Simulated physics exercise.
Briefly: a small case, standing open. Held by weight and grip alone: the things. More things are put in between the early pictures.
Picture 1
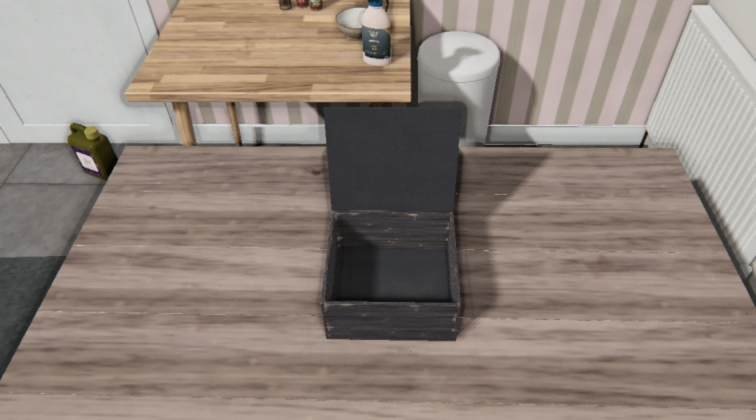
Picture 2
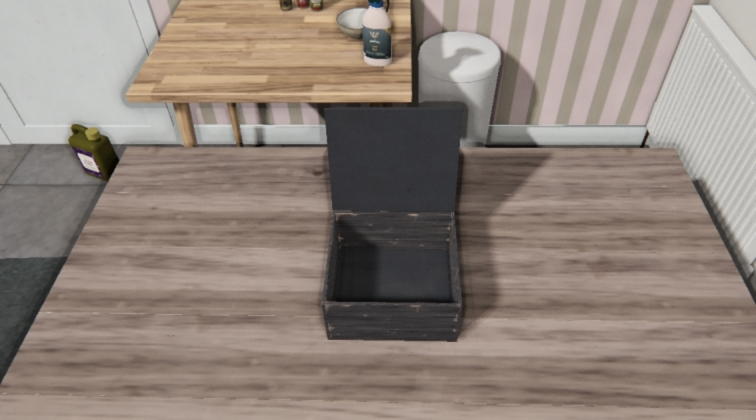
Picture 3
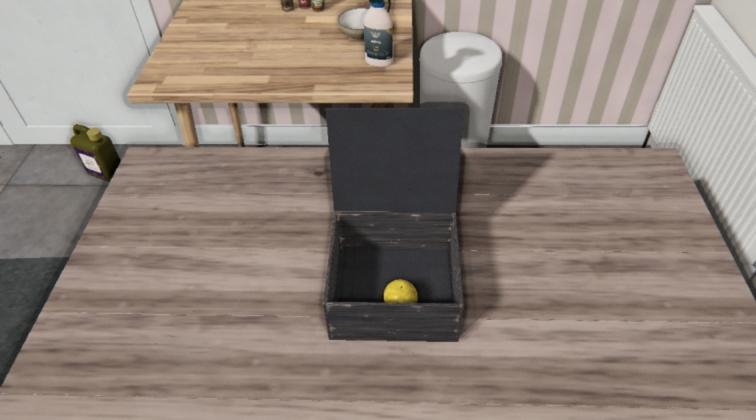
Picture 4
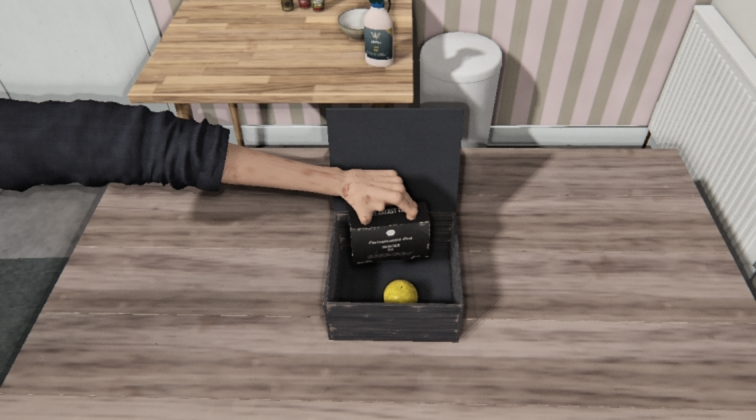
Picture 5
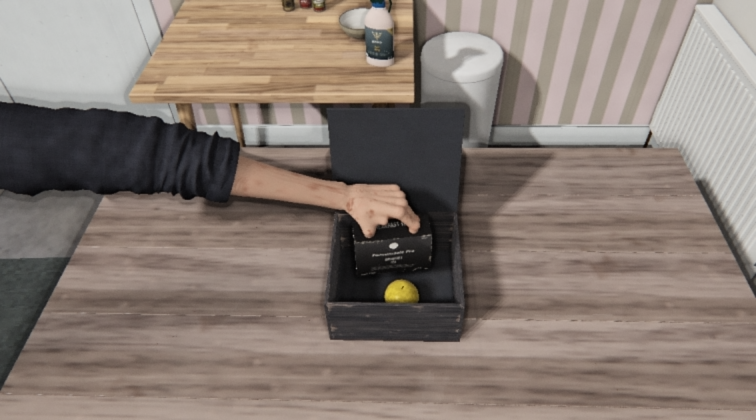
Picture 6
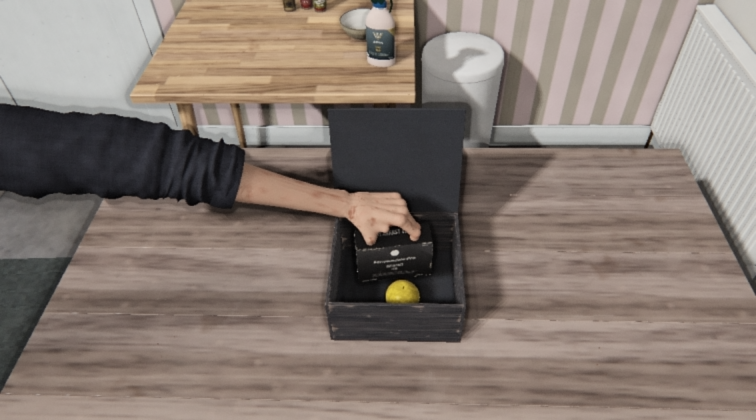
Yellow ball appearing in an open black case on a wooden table, then a hand from the left lowering a black packet inside.
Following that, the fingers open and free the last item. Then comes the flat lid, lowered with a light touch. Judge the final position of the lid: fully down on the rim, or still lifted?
Final position: Fully down on the rim.
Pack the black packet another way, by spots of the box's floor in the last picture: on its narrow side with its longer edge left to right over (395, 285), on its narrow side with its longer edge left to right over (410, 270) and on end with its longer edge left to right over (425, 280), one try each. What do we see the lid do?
Lid, try 1: Fully down; try 2: Fully down; try 3: Propped open.
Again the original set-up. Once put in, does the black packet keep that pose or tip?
By the end it has leaned over.
Then, 0.60 s past the last view, black packet on its side near (387, 269); yellow apple displaced a little.
Then, 1.60 s past the last view, lid 57° above the rim; black packet on its side near (387, 269); yellow apple displaced about its own width.
Then, 2.00 s past the last view, lid 12° above the rim; black packet on its side near (387, 269); yellow apple displaced about its own width.
Finally, lid shut; down or leaning hard in the box, black packet; moved from the start, yellow apple. Final places as the last picture's camera would see them, black packet near (387, 269).
